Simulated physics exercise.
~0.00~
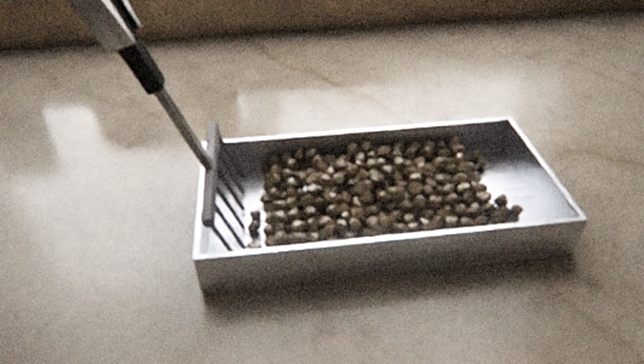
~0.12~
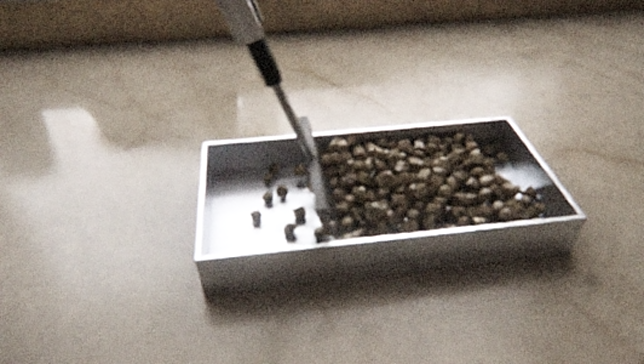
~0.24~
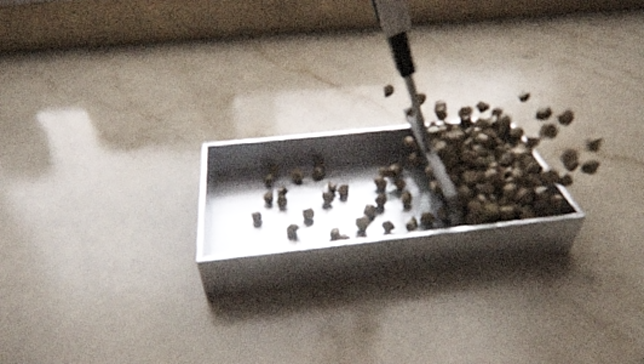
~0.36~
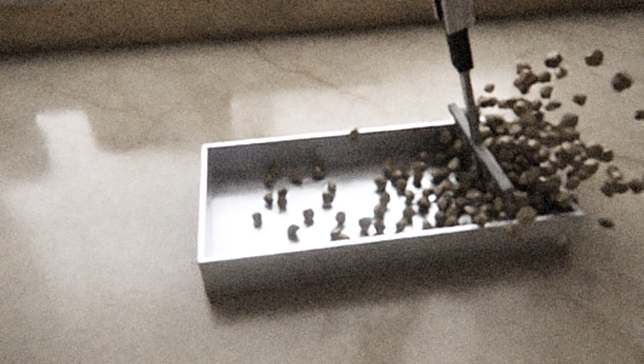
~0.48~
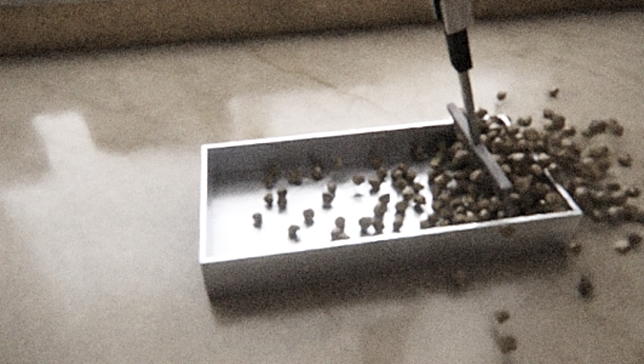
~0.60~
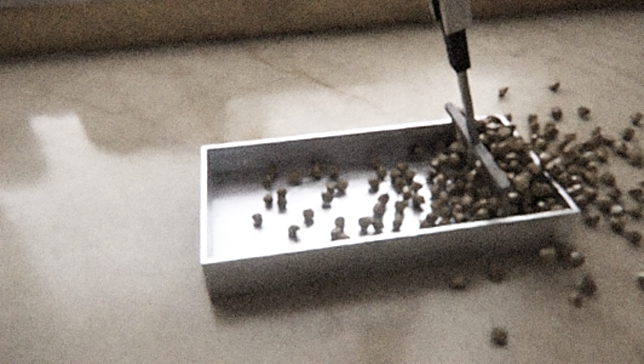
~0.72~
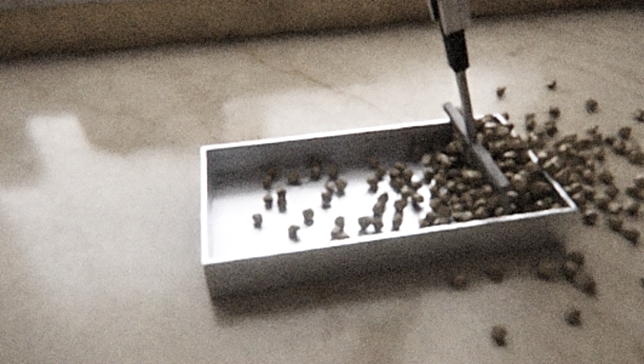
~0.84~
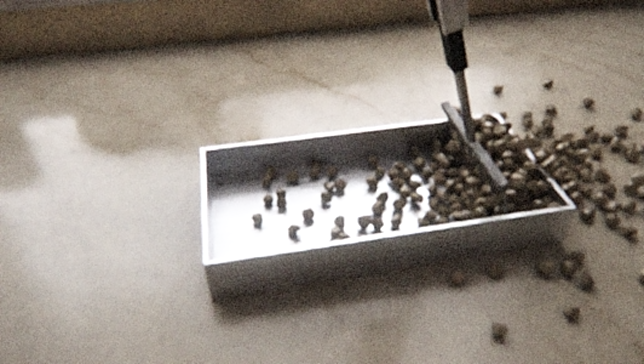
Small brown pebbles piling up and spilling over the right end of a metal trough as a fork sweeps right, then stops.
